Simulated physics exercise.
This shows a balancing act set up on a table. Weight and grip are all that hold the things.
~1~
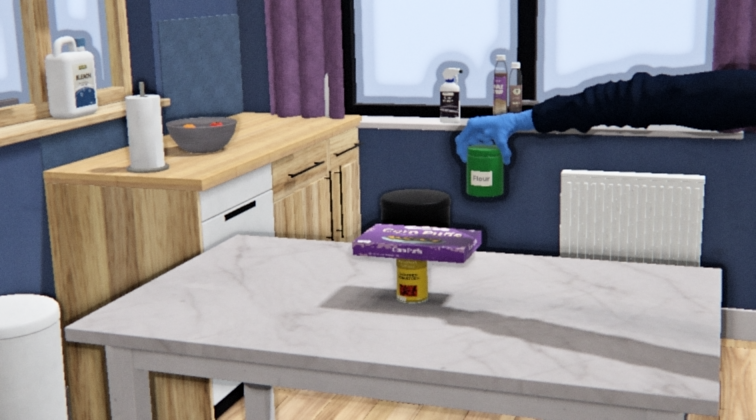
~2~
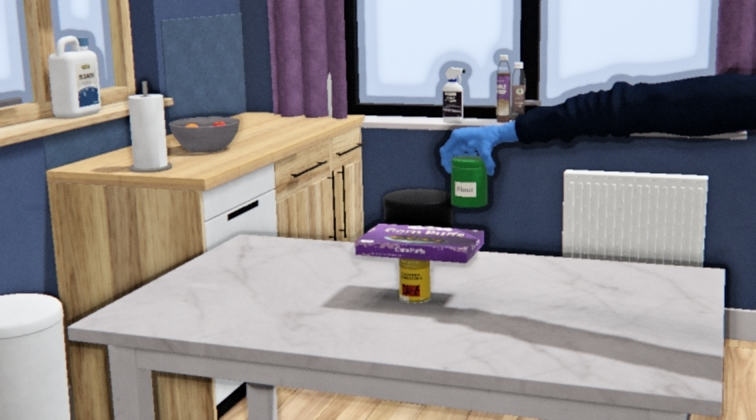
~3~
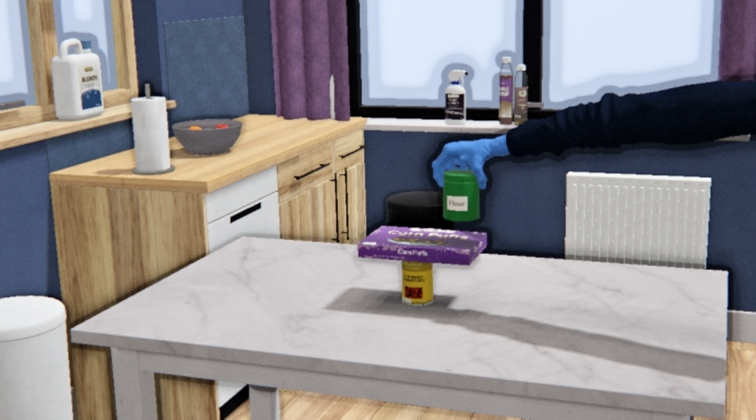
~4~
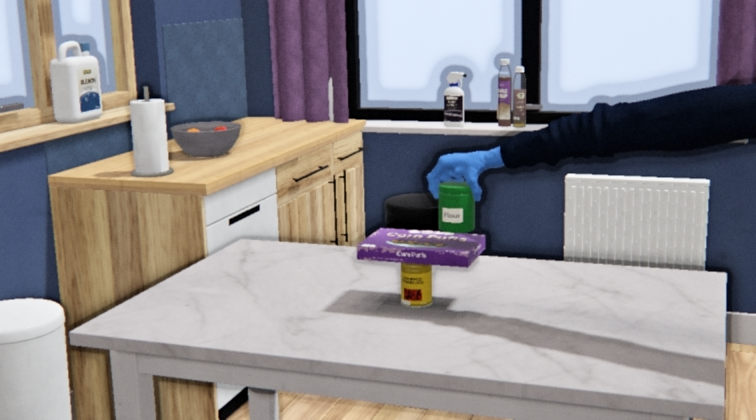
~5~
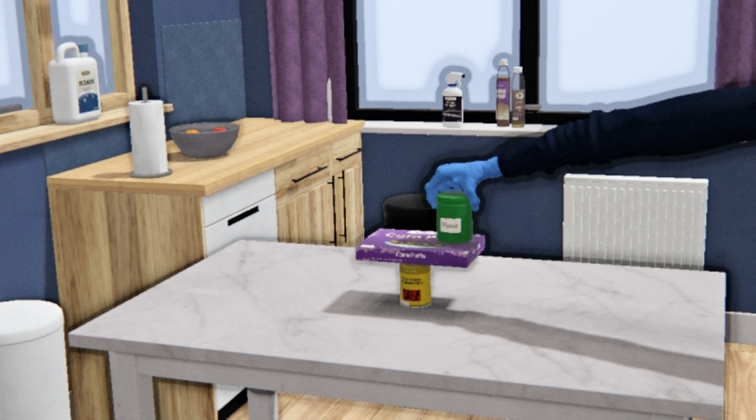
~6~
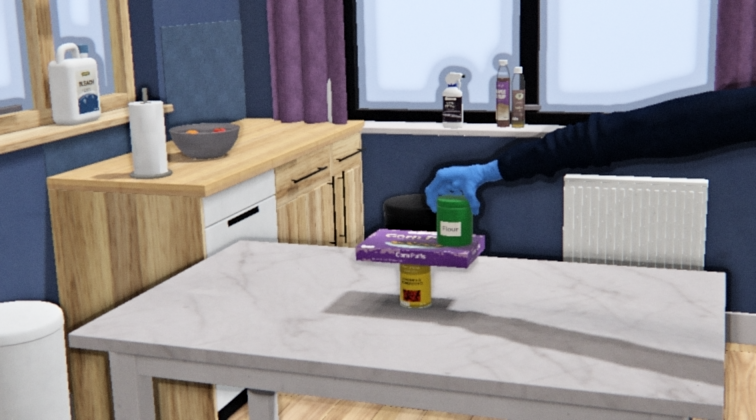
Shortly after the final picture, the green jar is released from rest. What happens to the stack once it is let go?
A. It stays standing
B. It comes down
B, it comes down.
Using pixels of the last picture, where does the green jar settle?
It ends up close to (519, 298).
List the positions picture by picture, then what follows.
The first picture shows still above its spot; green jar (485, 170); yellow tin (412, 275).
The second picture shows still above its spot; green jar (469, 181); yellow tin (415, 275).
The third picture shows still above its spot; green jar (461, 195); yellow tin (417, 277).
The fourth picture shows still above its spot; green jar (456, 207); yellow tin (416, 279).
The fifth picture shows still above its spot; green jar (454, 217); yellow tin (415, 279).
The sixth picture shows in place under the hand; green jar (454, 220); yellow tin (415, 280).
Then, 0.30 s later than the last frame, green jar now fallen; purple packet tilted by 62°.
Then, 0.60 s later than the last frame, purple packet on its side.
When it is over, fallen, purple packet and green jar; yellow tin as before. End places, in pixels of the last picture, green jar near (519, 298). The stack gives way.
